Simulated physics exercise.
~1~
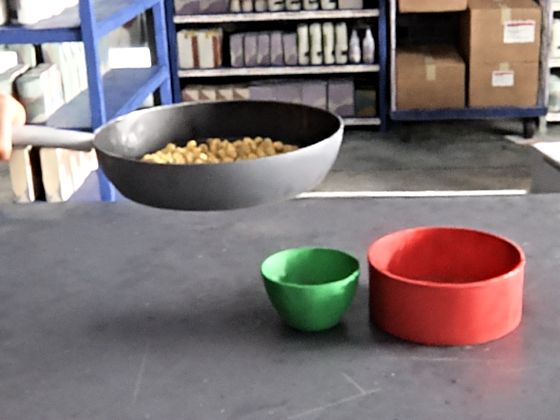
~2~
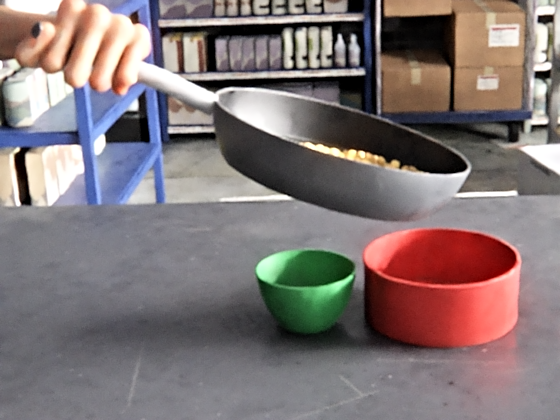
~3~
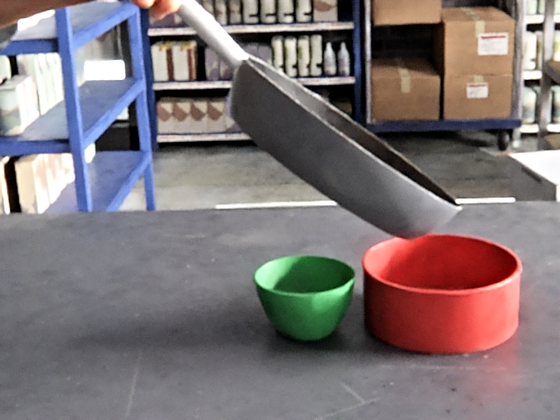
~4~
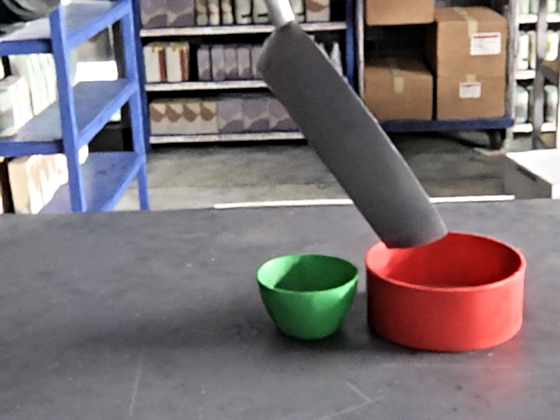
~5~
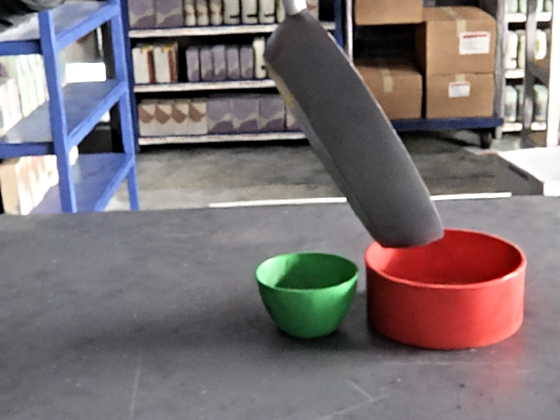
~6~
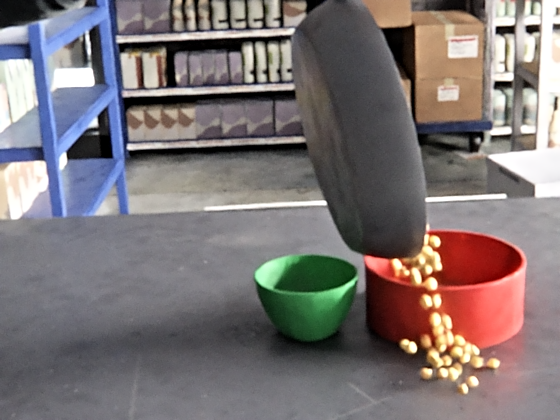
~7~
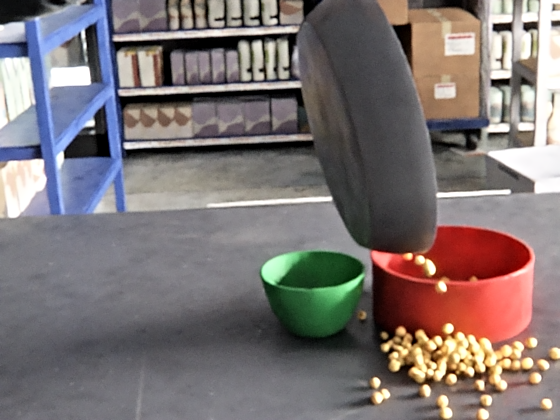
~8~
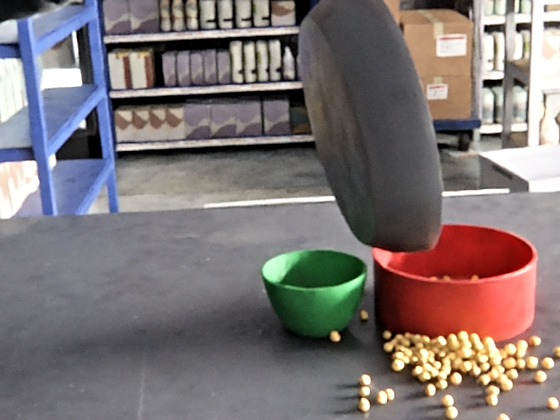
A grey frying pan holding a heap of small, round, tan chickpeas is held by its handle over a dark tabletop, seen from slightly above, with stocked shelves and cardboard boxes behind. A green bowl sits near the middle, and a wider red pot stands to its right. The hand carries the pan rightward and tips it steeply toward the red pot, with nothing falling at first. As it tilts further, chickpeas pour out, some into the pot and many down its front. The pan stays tipped over the pot's rim, with chickpeas scattered on the table and the green bowl seemingly empty.
